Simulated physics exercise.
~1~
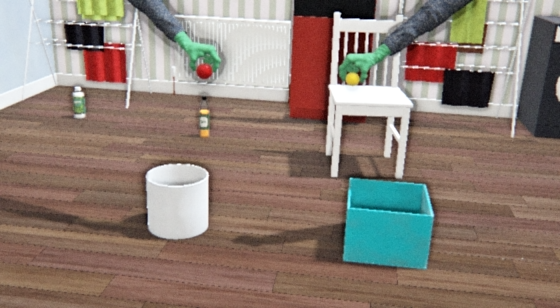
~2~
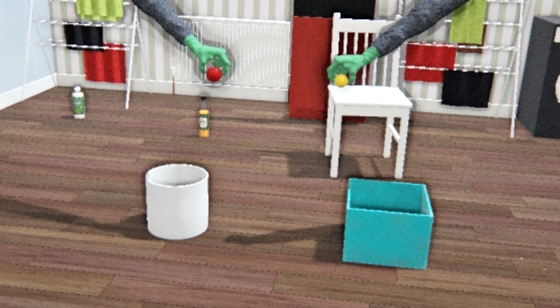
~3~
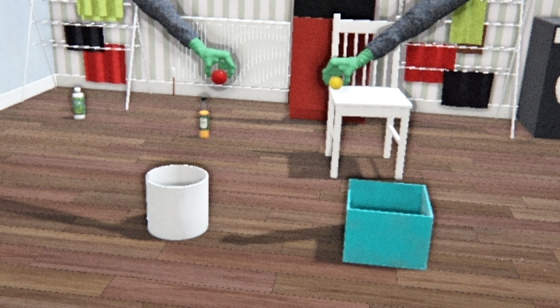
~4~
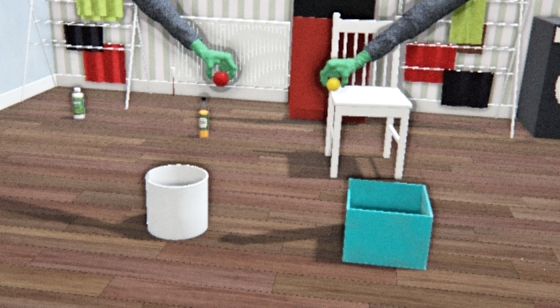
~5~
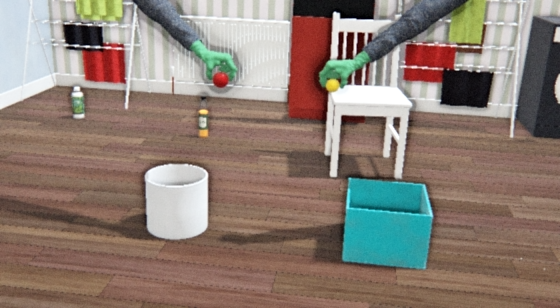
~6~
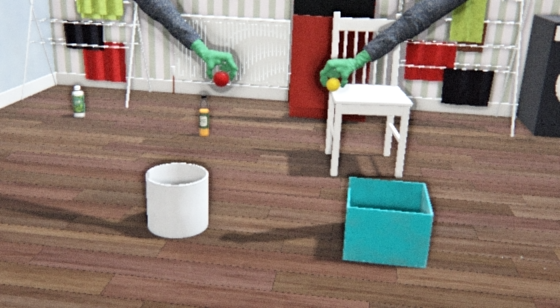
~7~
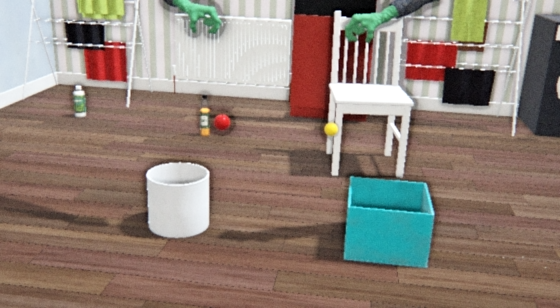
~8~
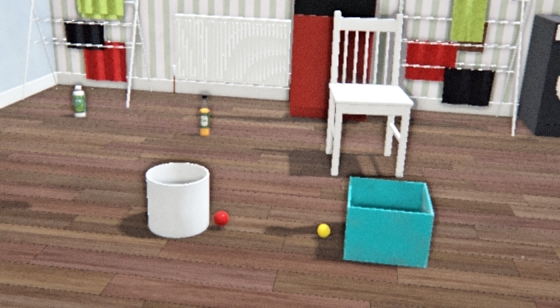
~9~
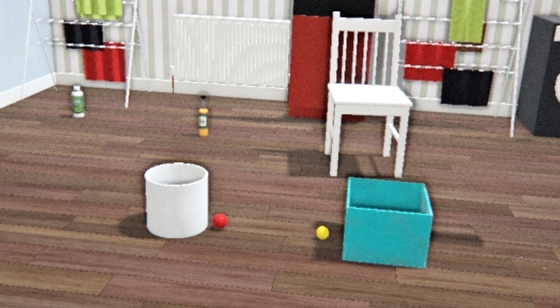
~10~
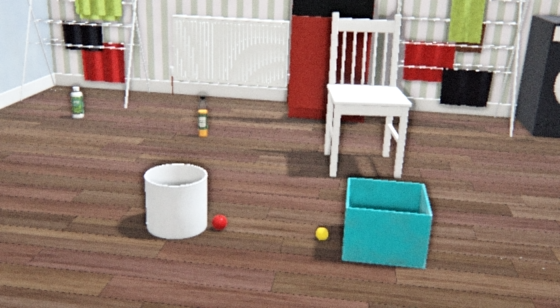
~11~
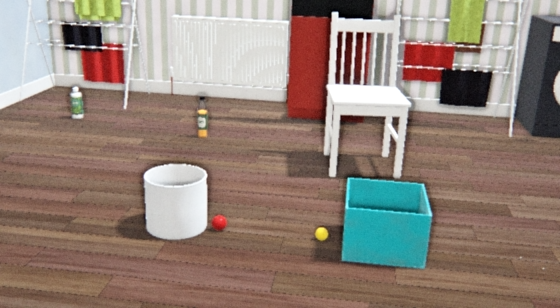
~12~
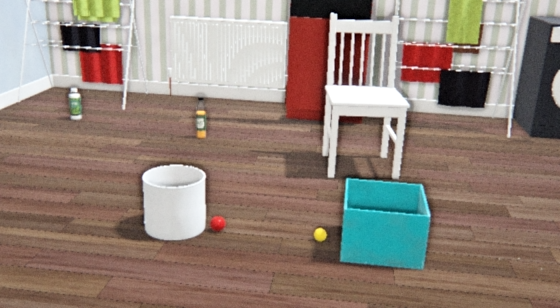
A red apple and a yellow lemon are held by two green-gloved hands reaching in from above, in a room with a wooden floor seen from the front by a slightly swaying camera. A white bin stands at left and a teal crate at right, with a white chair, drying racks and bottles behind. The hands shift a little, the apple drifting right and the lemon left, then hold still. Both hands let go and draw back, and the two fall together. Neither is caught, and they rest on the floor between the containers, the apple beside the bin and the lemon beside the crate.
